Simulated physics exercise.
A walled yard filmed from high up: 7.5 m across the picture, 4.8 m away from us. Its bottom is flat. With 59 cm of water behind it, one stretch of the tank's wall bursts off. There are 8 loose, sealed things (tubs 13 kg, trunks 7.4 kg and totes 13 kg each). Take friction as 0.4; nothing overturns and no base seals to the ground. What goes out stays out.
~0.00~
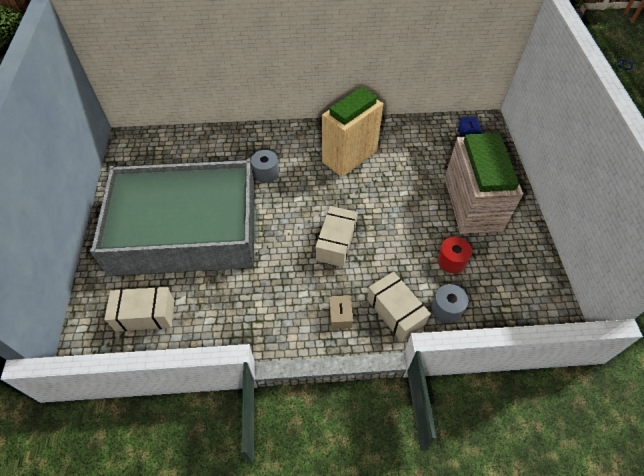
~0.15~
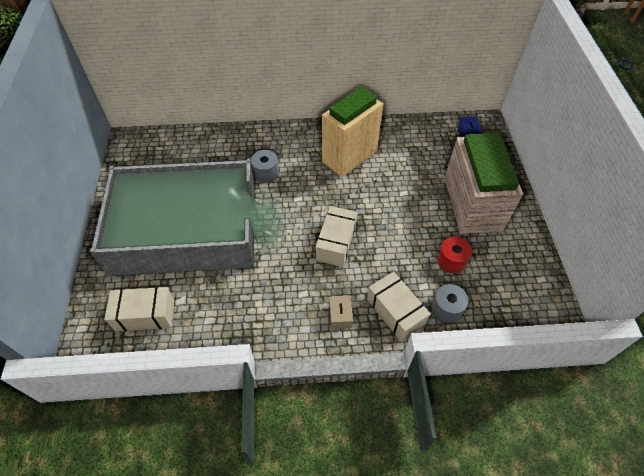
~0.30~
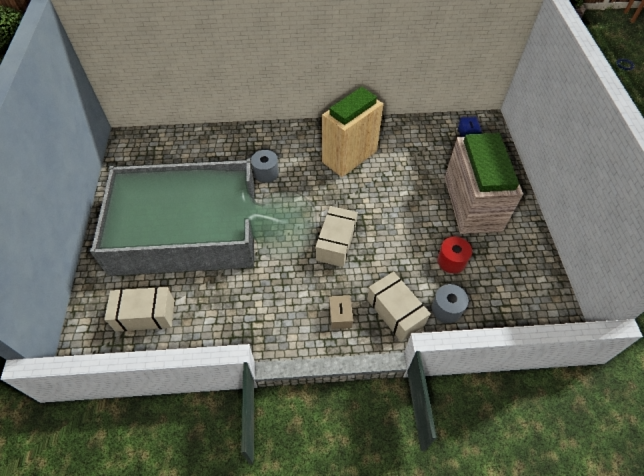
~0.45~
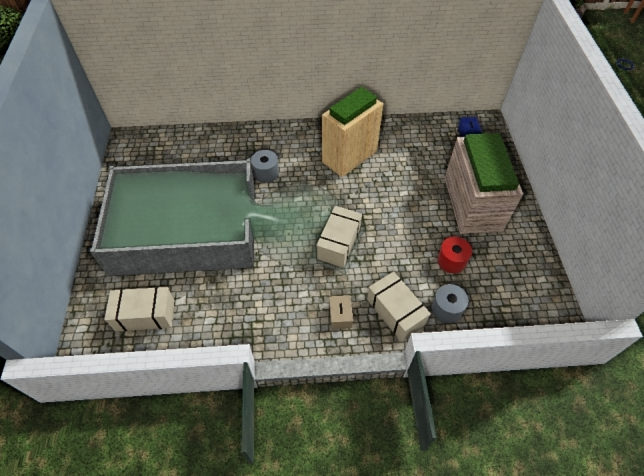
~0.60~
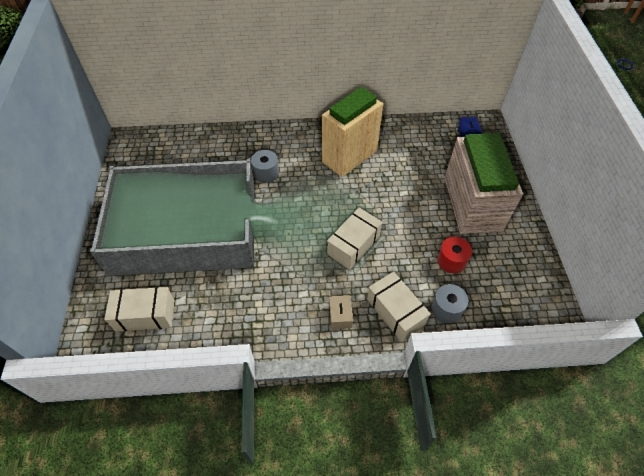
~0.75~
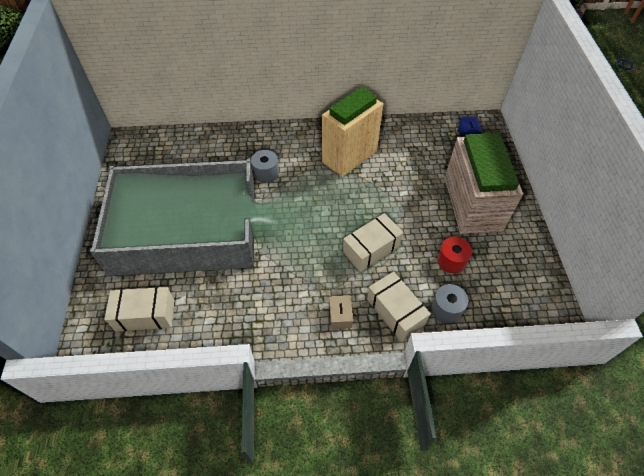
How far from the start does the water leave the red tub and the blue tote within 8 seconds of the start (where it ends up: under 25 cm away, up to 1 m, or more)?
Red tub gets carried off; blue tote slides a little.
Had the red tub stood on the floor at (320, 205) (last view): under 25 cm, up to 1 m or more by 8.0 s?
It ends far away.
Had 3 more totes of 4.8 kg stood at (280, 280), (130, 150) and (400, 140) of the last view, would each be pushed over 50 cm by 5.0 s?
In turn: Short of it, less, less.
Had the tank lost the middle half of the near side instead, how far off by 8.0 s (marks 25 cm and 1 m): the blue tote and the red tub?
Then the blue tote holds its place, the red tub barely shifts.
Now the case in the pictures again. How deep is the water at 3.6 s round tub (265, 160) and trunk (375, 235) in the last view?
About 0 and 13 cm.
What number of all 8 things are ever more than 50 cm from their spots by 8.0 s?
I count 5.
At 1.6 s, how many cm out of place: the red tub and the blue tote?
About 30 and 0 cm.
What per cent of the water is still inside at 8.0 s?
Some 96 per cent remains.
After 1.6 s the red tub is near (475, 252), 0.3 m from its start, aground; the blue tote is near (471, 125), 0.0 m from its start, aground; 0 of 8 are out; 1 afloat.
After 3.6 s the red tub is near (574, 283), 1.6 m from its start, afloat; the blue tote is near (491, 111), 0.5 m from its start, afloat; 0 of 8 are out; 5 afloat.
After 5.6 s the red tub is near (542, 209), 1.6 m from its start, afloat; the blue tote is near (490, 140), 0.5 m from its start, afloat; 0 of 8 are out; 5 afloat.
After 8.0 s the red tub is near (511, 172), 1.9 m from its start, afloat; the blue tote is near (443, 121), 0.5 m from its start, aground; 0 of 8 are out; 4 afloat.
